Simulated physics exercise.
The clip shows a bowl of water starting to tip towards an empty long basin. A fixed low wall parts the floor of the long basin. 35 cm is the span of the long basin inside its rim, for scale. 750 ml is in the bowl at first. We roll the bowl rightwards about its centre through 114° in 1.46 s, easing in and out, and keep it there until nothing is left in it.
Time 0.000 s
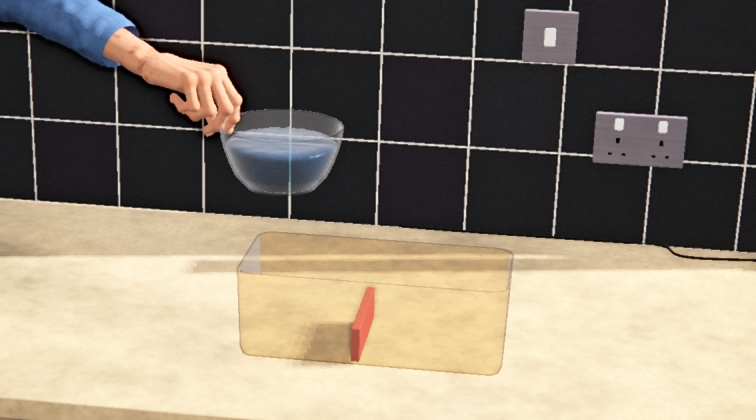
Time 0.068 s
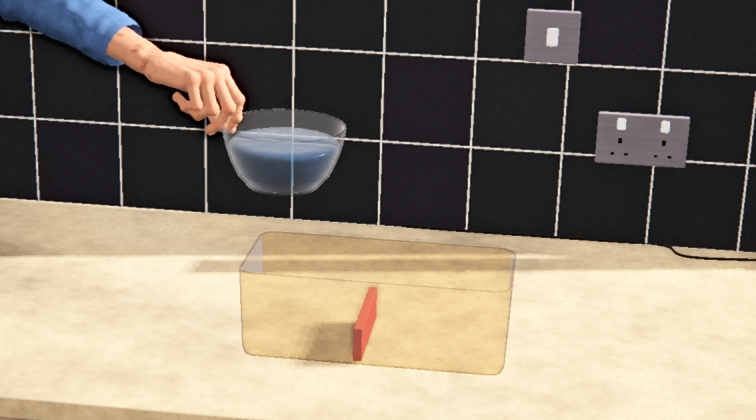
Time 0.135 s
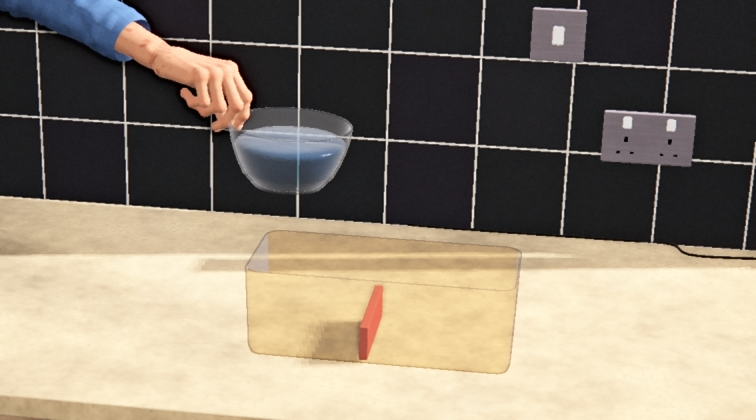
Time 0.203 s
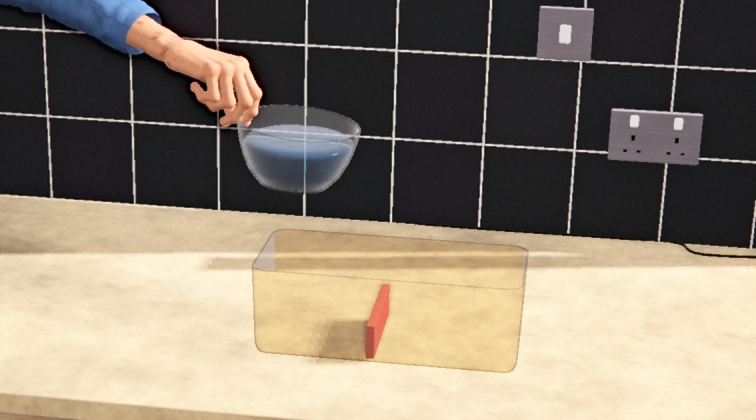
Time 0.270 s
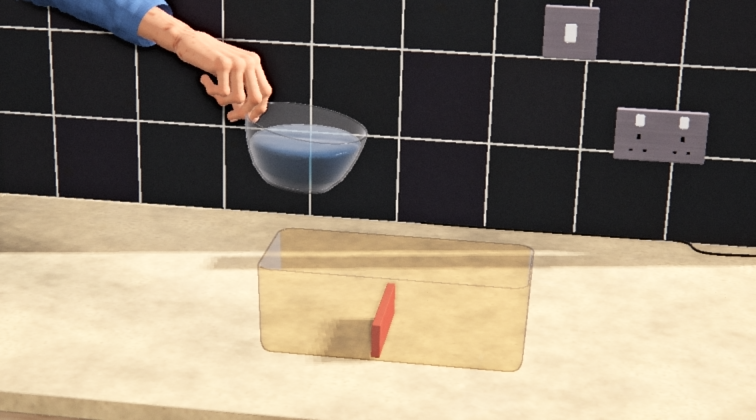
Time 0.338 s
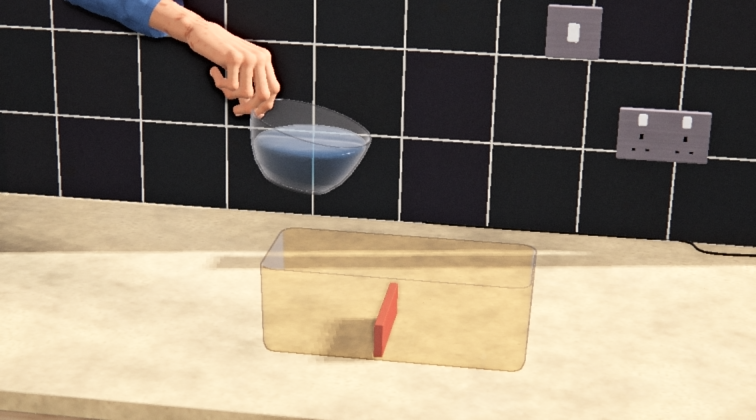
On a kitchen counter, a hand slowly tilts a glass bowl of blue liquid rightwards above a clear basin.
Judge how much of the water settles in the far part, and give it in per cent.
Some 77 per cent settles in the far part.
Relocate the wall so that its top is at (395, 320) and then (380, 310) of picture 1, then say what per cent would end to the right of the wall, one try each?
35 per cent first, 60 per cent second.
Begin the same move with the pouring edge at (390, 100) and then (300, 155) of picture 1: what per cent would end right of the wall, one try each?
I'd say 95 percent on the first go, 5 percent on the next.
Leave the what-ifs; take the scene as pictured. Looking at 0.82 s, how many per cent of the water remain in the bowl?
About 46 per cent.
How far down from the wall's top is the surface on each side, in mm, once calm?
Looks like roughly 40 mm on the left and roughly 28 mm on the right.
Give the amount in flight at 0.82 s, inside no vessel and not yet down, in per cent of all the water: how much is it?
Some 30 per cent, I reckon.
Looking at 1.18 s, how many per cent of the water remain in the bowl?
Near 1 in a hundred.
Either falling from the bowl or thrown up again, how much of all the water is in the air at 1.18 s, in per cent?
I'd say some 5 per cent is in the air.
By 0.82 s the tilt is 69° and 47 per cent is still to pour, 1 is left of the wall and 21 right of it.
By 1.18 s the tilt is 104° and 1 per cent is still to pour, 17 is left of the wall and 77 right of it.
By 1.55 s the tilt is 114° and 0 per cent is still to pour, 23 is left of the wall and 77 right of it.
By 1.96 s the tilt is 114° and 0 per cent is still to pour, 23 is left of the wall and 77 right of it.
At rest 23 per cent lies left of the wall, 77 right of it and 1 outside.
